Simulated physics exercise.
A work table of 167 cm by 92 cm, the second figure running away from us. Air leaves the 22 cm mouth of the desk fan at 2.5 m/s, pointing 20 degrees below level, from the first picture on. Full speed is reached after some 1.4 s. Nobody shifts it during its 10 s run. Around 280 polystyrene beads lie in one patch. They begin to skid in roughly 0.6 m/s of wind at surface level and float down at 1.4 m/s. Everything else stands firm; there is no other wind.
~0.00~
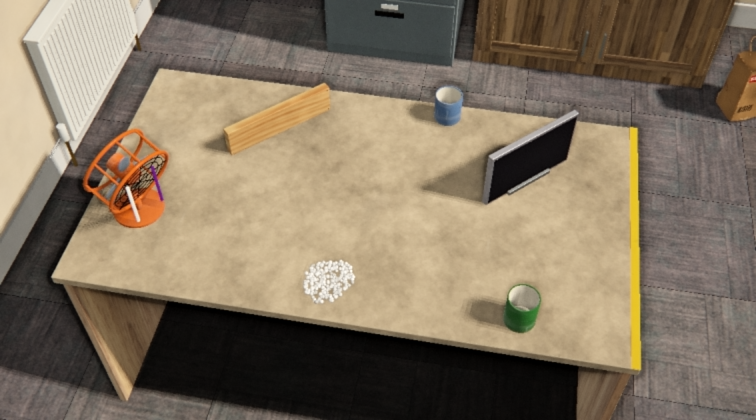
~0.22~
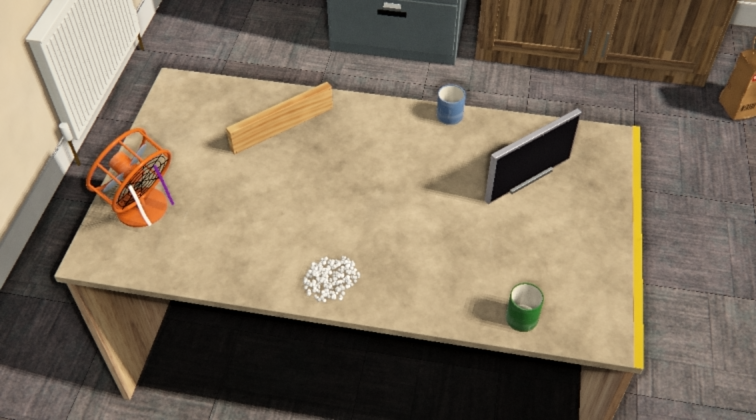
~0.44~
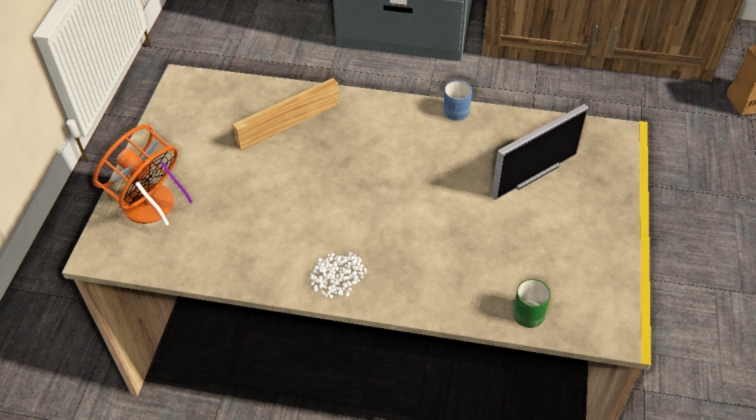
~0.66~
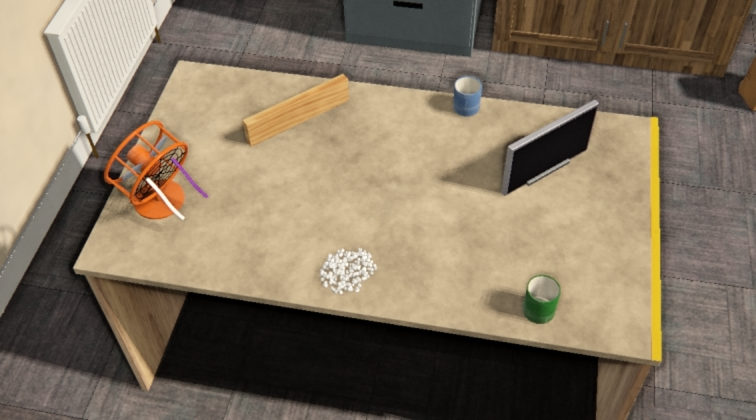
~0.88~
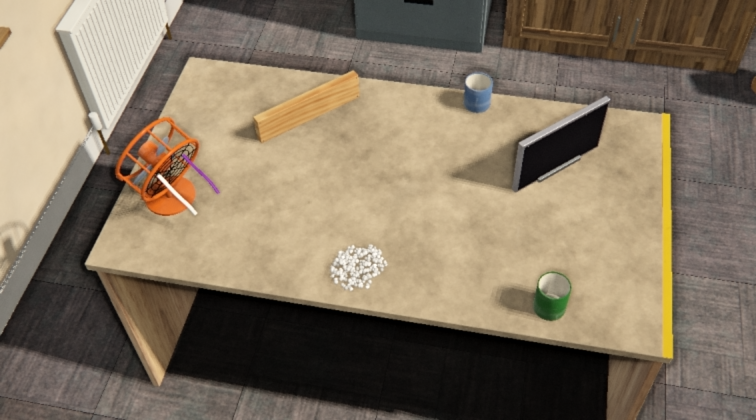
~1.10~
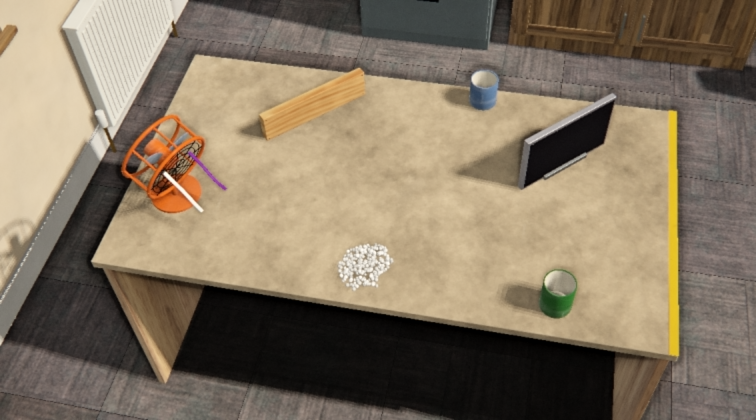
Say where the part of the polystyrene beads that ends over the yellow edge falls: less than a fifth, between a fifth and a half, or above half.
By then between a fifth and a half are over the yellow edge.
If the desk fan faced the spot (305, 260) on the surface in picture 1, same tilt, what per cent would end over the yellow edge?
It would be near 10 %.
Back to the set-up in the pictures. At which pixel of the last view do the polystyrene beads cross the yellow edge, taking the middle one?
At about (678, 285).
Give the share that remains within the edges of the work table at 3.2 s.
About 3 %.
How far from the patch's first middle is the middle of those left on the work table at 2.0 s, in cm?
Roughly 70 cm.
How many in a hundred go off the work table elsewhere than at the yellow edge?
Some 70 per cent.
After 2.0 s, 0 % are over the yellow edge; the middle of those still in play is near (618, 286); 51 % have settled or left.
After 3.2 s, 32 % are over the yellow edge; 96 % have settled or left.
After 5.5 s, 34 % are over the yellow edge; 99 % have settled or left.
After 10.0 s, at the end, 34 % are over the yellow edge.
